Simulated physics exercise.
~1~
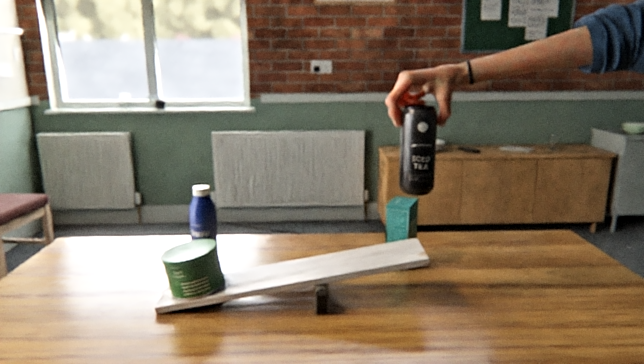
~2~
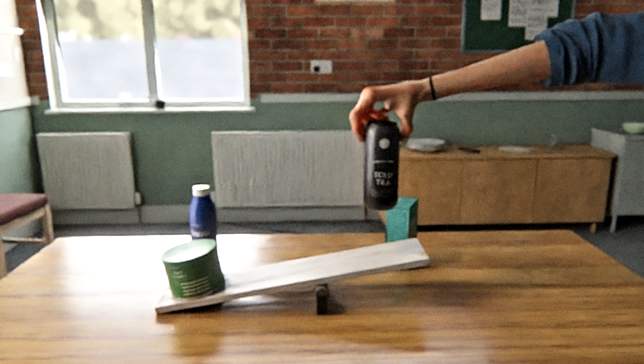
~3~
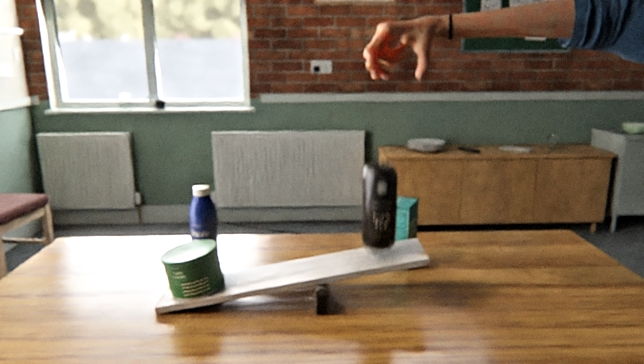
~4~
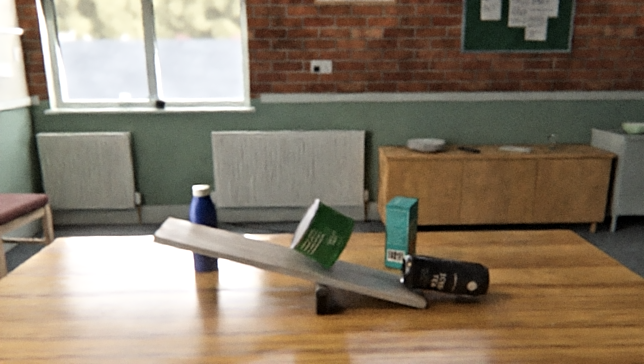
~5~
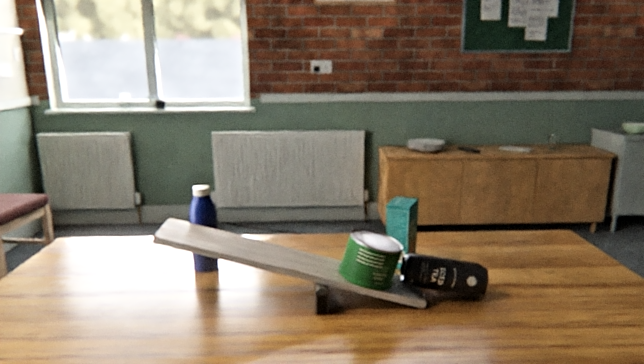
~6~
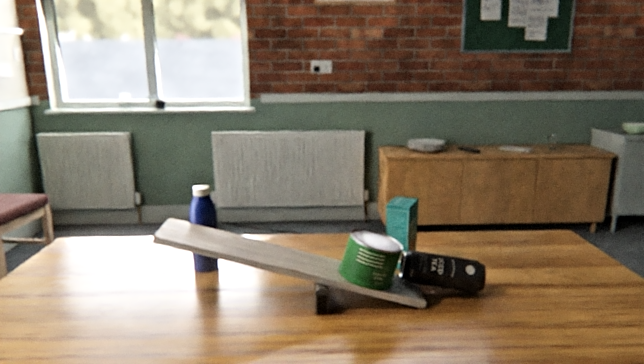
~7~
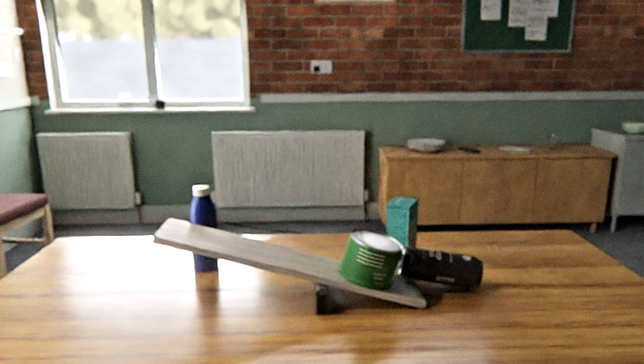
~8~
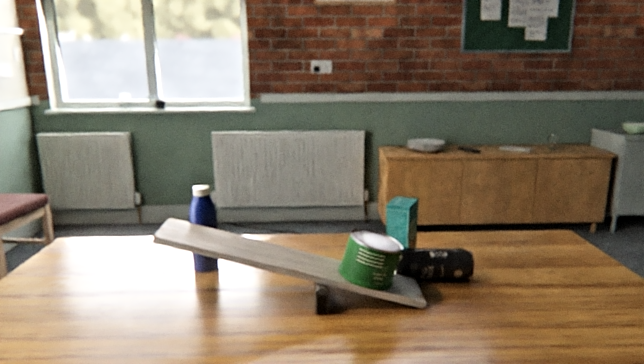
The clip opens on a wooden table where a pale plank rests across a small dark block, its left end down under a green tub, with a blue bottle and a turquoise carton standing behind. A hand holding a black can upright moves left above the plank's raised right end. The hand lets go and draws back as the can drops. The plank swings over, its right end down, and the green tub travels right, tilting, while the can lands on its side. The tub settles low on the plank against the can, which rolls slightly, and the plank stays tipped right.
